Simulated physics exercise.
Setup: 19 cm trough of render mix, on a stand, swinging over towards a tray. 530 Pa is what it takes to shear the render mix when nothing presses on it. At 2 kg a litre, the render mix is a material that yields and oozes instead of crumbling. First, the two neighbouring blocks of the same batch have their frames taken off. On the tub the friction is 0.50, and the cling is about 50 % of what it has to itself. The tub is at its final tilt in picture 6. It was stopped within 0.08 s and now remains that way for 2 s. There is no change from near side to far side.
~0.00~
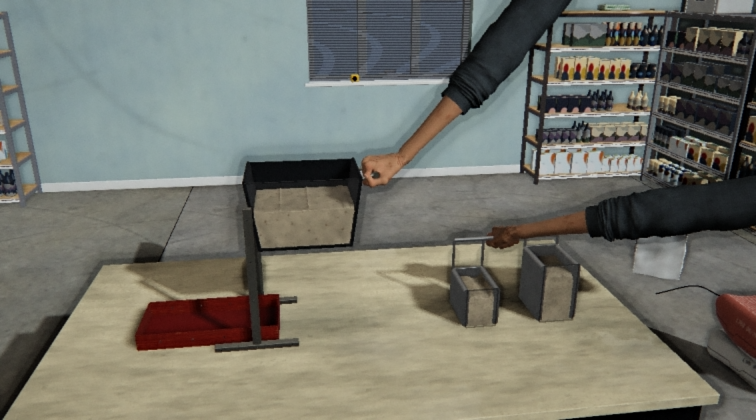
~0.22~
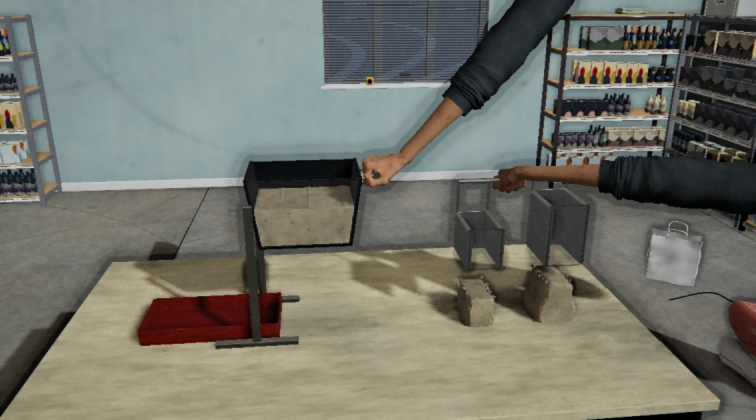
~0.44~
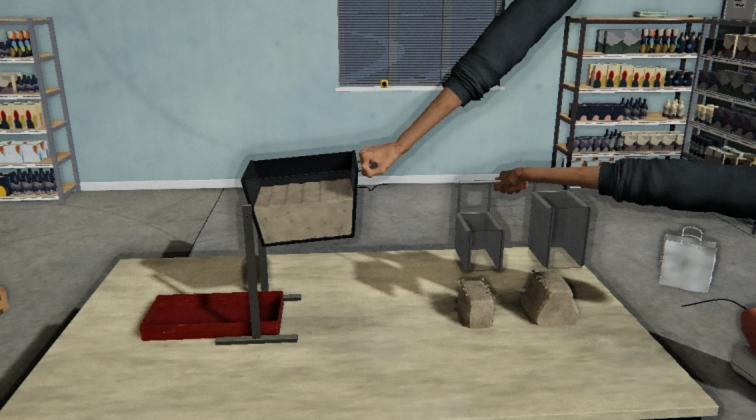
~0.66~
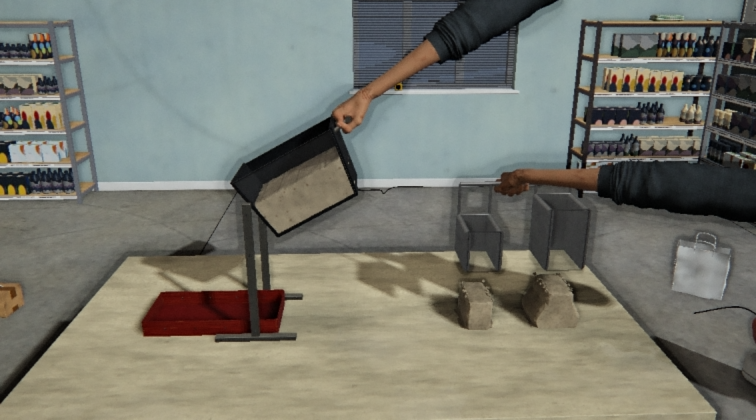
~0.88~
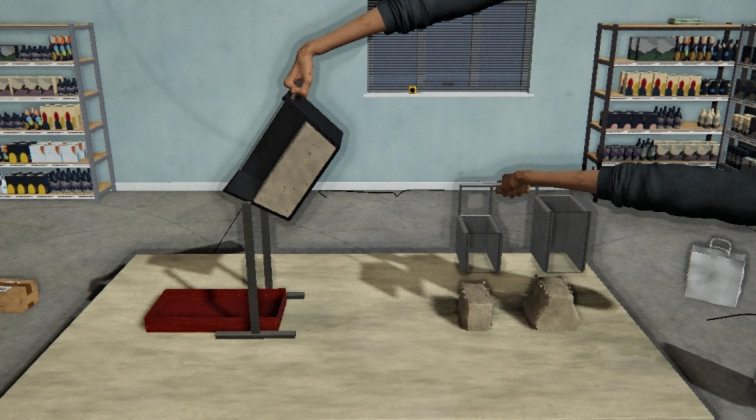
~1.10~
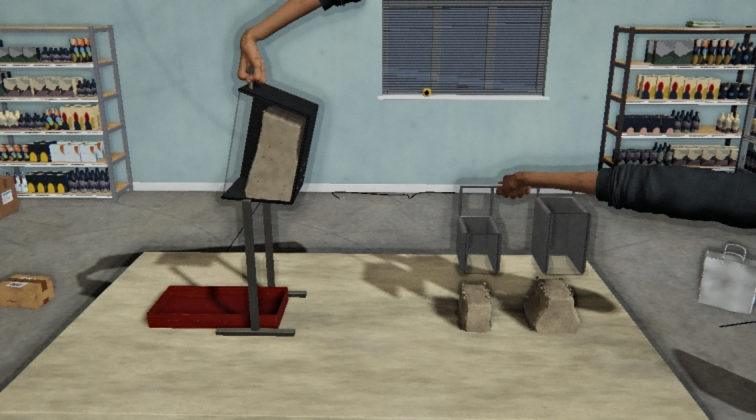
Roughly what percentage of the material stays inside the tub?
67 %.
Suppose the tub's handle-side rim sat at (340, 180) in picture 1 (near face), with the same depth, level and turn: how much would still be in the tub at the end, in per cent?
Some 100 percent would still be in the tub at the end.
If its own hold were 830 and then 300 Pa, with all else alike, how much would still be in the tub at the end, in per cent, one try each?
100 in a hundred, followed by 60 in a hundred.
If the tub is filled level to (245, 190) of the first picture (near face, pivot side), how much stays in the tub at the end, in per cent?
About 45 per cent.
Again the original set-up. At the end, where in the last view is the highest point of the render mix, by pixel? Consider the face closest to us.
Near (252, 161).
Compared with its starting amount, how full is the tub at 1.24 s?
Share in tub: Some 100 percent.
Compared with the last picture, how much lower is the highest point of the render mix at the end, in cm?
13 cm or so.
After 1.24 s, the tub is at 77 degrees and holds 100 %.
After 1.41 s, the tub is at 77 degrees and holds 90 %.
After 1.58 s, the tub is at 77 degrees and holds 80 %.
After 1.75 s, the tub is at 77 degrees and holds 77 %.
After 3.10 s, at the end, the tub is at 77 degrees and holds 67 %.
